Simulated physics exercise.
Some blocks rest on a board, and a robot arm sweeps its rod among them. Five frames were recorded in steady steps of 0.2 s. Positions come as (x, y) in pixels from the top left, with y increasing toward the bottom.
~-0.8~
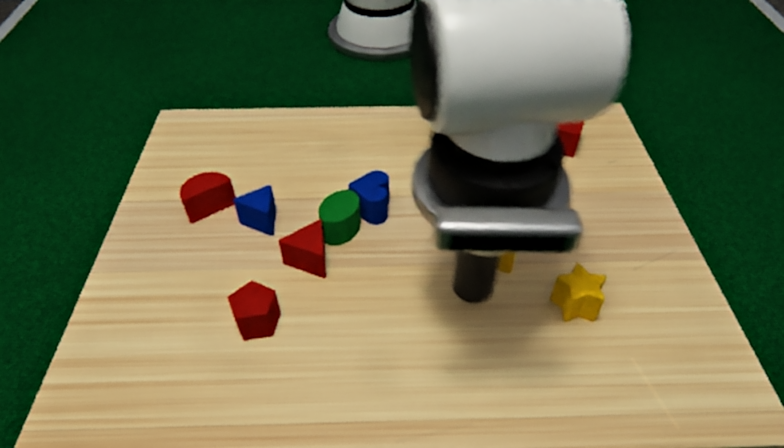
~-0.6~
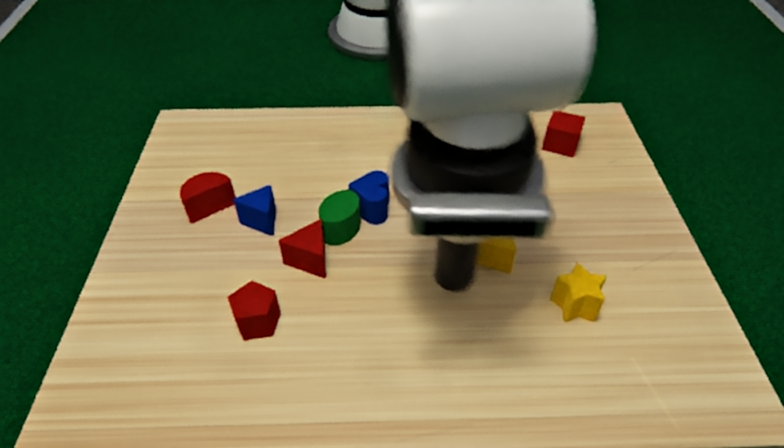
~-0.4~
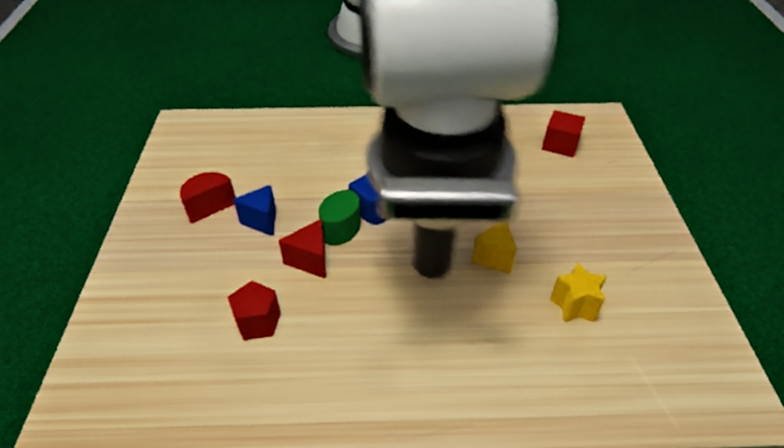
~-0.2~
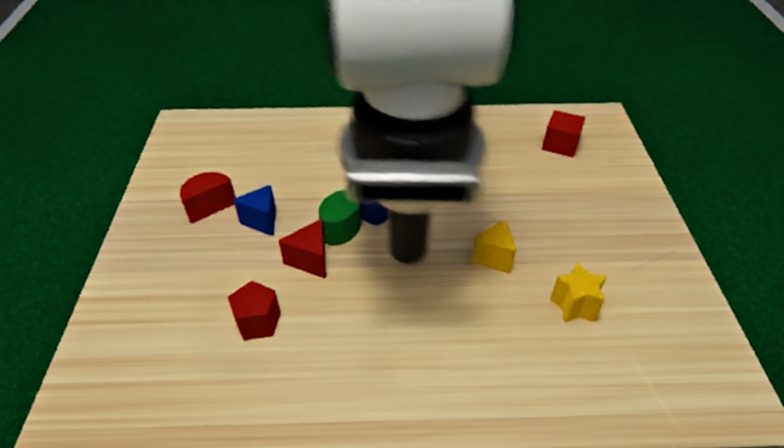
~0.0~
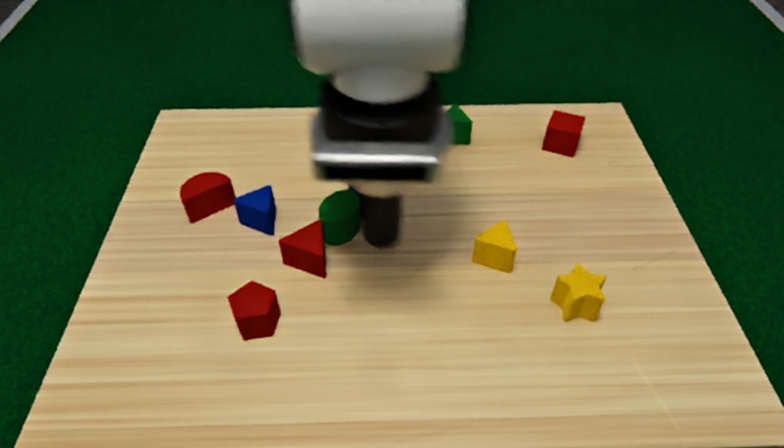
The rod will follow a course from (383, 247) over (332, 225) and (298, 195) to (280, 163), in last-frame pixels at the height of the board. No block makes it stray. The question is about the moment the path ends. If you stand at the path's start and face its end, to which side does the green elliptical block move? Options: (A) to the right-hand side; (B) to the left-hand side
Option B.
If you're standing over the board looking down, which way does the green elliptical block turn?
Counterclockwise rotation.
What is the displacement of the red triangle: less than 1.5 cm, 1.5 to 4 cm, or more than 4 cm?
My prediction: Under 1.5 cm.
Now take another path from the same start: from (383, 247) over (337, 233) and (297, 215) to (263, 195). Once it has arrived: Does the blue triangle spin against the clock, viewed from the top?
In short: Yes.
On the path given first. One third of the way, rod (330, 212); green elliptical block (299, 187).
Two thirds of the way, rod (295, 183); blue triangle (250, 196), turned 40° anticlockwise; green elliptical block (259, 167), turned 45° anticlockwise.
At the end, rod (278, 151); blue triangle (250, 196), turned 40° anticlockwise; red triangle not moved; green elliptical block (250, 164), turned 60° anticlockwise; blue heart not moved.
